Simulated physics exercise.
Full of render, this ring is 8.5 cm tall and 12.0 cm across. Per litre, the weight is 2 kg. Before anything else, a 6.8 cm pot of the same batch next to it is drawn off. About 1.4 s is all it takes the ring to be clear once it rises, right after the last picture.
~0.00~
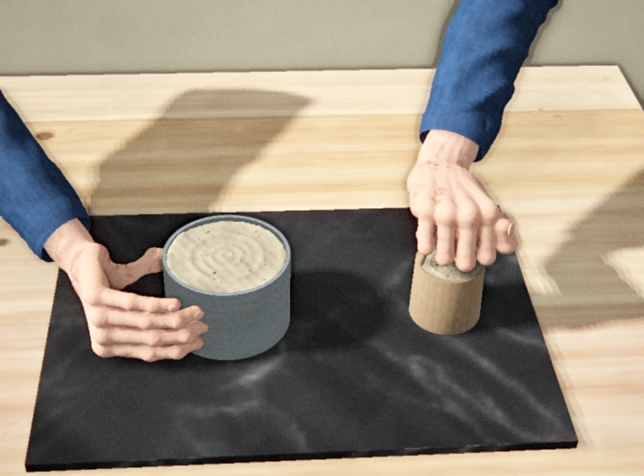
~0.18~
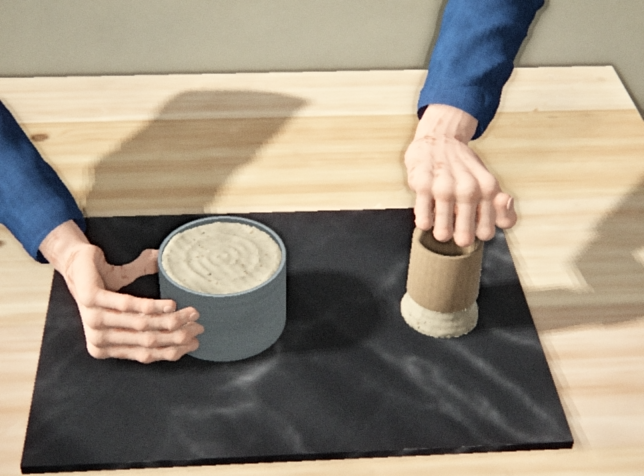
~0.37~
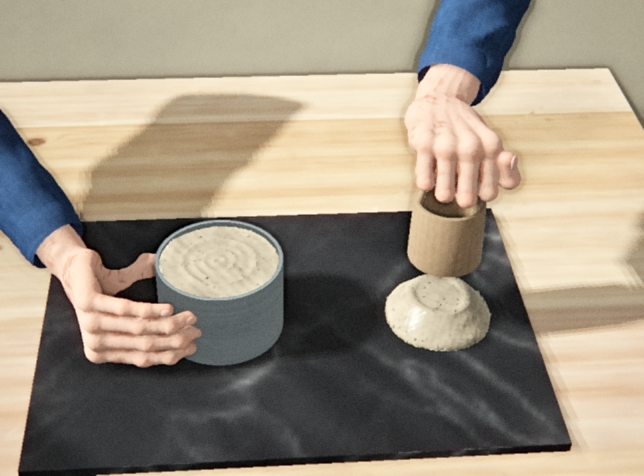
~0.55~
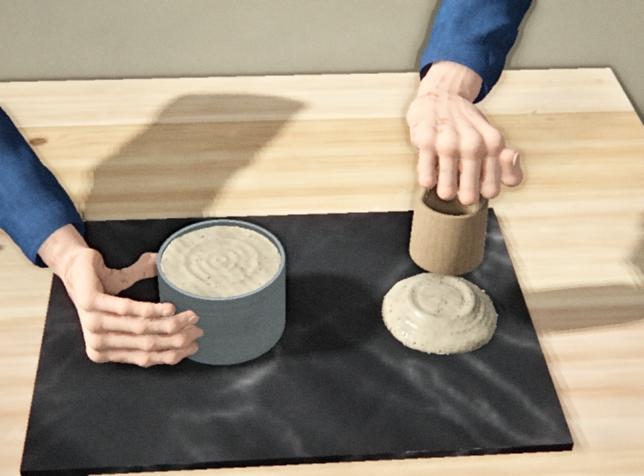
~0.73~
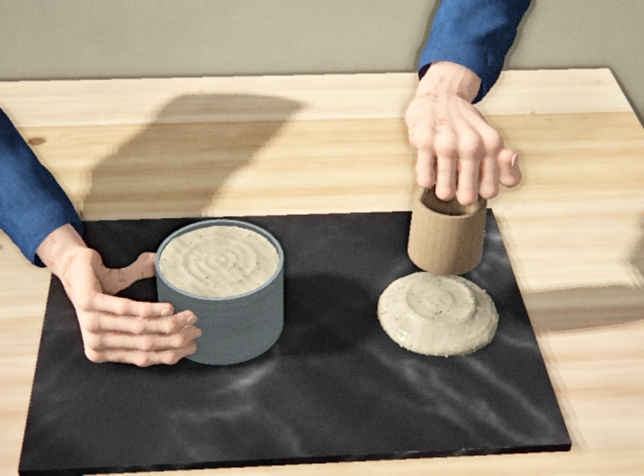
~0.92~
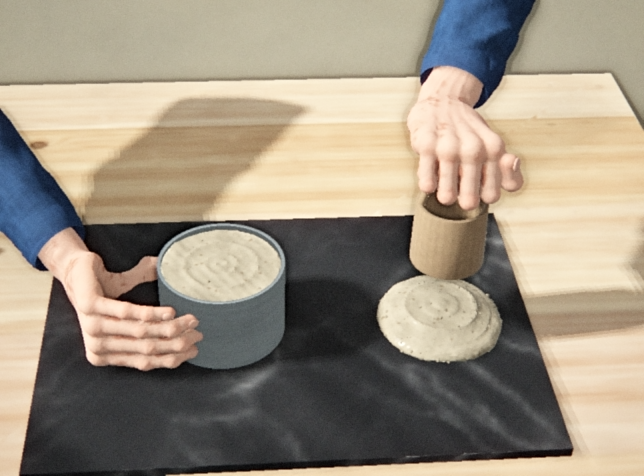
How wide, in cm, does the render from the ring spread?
About 25.9 cm.
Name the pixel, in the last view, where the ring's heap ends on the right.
(347, 334), roughly.
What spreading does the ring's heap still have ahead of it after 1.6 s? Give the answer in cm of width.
Result: Close to 5.0 cm.
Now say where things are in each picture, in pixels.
Middle of the pot's mouth at (450, 263), still down; middle of the ring's top at (227, 255), not yet moved, in the first picture.
Middle of the pot's mouth at (449, 239), raised 3.2 cm; middle of the ring's top at (222, 257), not yet moved, in the second picture.
Middle of the pot's mouth at (450, 201), raised 8.2 cm; the pot's heap 3.2 cm high and 11 cm wide, top at (440, 295); middle of the ring's top at (219, 260), not yet moved, in the third picture.
Middle of the pot's mouth at (452, 199), raised 8.5 cm; the pot's heap 2.6 cm high and 12 cm wide, top at (441, 299); middle of the ring's top at (221, 260), not yet moved, in the fourth picture.
Middle of the pot's mouth at (451, 199), raised 8.5 cm; the pot's heap 2.4 cm high and 13 cm wide, top at (439, 301); middle of the ring's top at (220, 260), not yet moved, in the fifth picture.
Middle of the pot's mouth at (453, 203), raised 8.5 cm; the pot's heap 2.4 cm high and 13 cm wide, top at (441, 306); middle of the ring's top at (221, 264), not yet moved, in the sixth picture.
After 1.3 s, the ring is up 2.3 cm; the render has come down 0.8 cm to 7.7 cm and is 15 cm wide.
After 1.6 s, the ring is up 5.2 cm; the render has come down 4.0 cm to 4.5 cm and is 21 cm wide.
After 2.0 s, the ring is up 9.0 cm; the render has come down 5.2 cm to 3.3 cm and is 24 cm wide.
After 2.4 s, the ring is clear; the render has come down 5.4 cm to 3.1 cm and is 25 cm wide.
After 3.8 s, at rest, the ring is clear; the render has come down 5.5 cm to 3.0 cm and is 26 cm wide.
